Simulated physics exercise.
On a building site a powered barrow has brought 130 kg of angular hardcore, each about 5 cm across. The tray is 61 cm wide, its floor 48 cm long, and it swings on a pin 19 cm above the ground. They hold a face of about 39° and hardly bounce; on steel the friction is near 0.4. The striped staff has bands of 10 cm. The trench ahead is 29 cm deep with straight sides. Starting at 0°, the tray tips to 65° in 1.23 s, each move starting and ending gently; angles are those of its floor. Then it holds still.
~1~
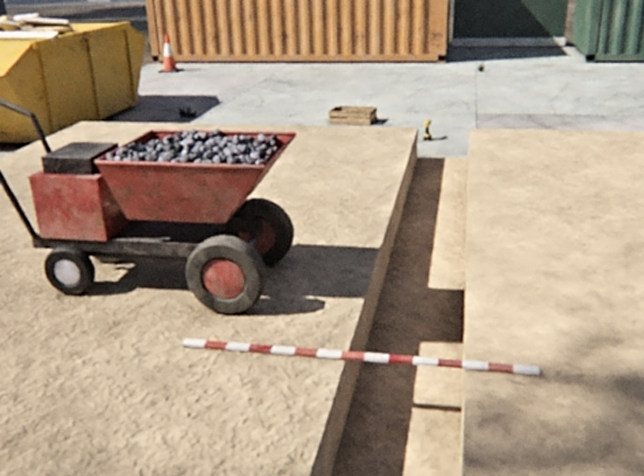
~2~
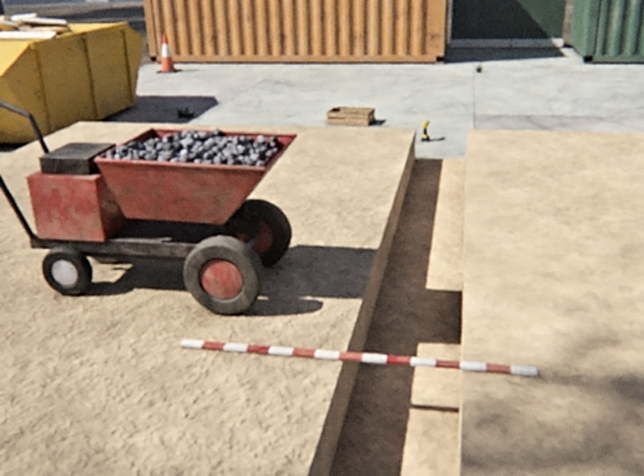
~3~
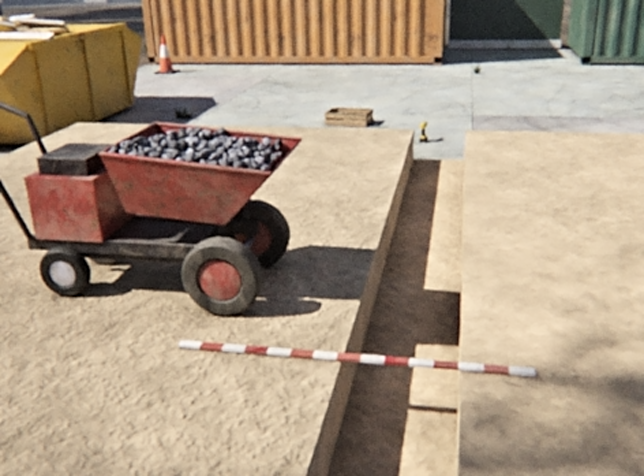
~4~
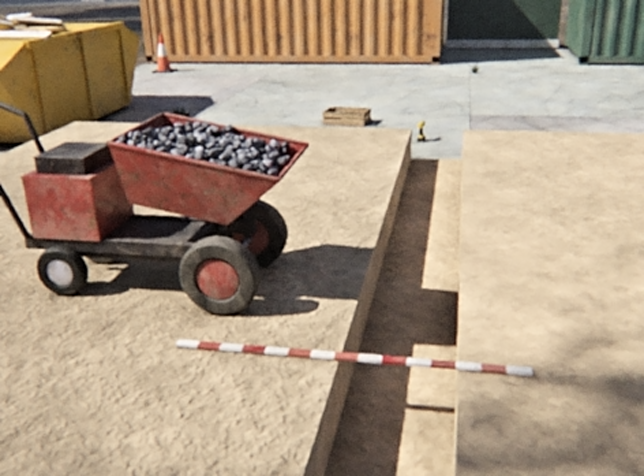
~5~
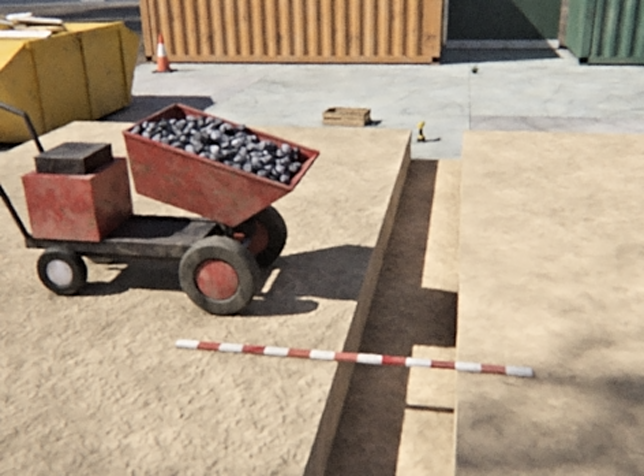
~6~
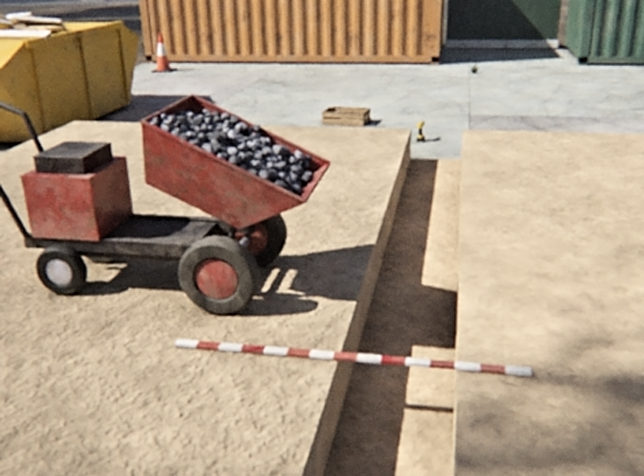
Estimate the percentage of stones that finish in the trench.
Roughly 68 per cent ends in the trench.
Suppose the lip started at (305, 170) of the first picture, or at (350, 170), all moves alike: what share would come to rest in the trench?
About 65 and 45 per cent.
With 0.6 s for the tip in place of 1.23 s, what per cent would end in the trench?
In that case some 70 per cent.
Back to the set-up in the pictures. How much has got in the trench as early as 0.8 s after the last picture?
Some 15 per cent.
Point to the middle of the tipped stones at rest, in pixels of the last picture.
Near (397, 340).
Then, 0.4 s after the last picture the floor is at 55°, 100 % in the tray; the foremost stones are at (337, 235).
Then, 0.8 s after the last picture the floor is at 65°, 82 % in the tray, 1 % short of the trench, 17 % in the trench; the foremost stones are at (420, 336).
Then, 1.2 s after the last picture the floor is at 65°, 61 % in the tray, 39 % in the trench; the foremost stones are at (451, 352).
Then, 3.1 s after the last picture the floor is at 65°, 32 % in the tray, 68 % in the trench; the foremost stones are at (452, 338).
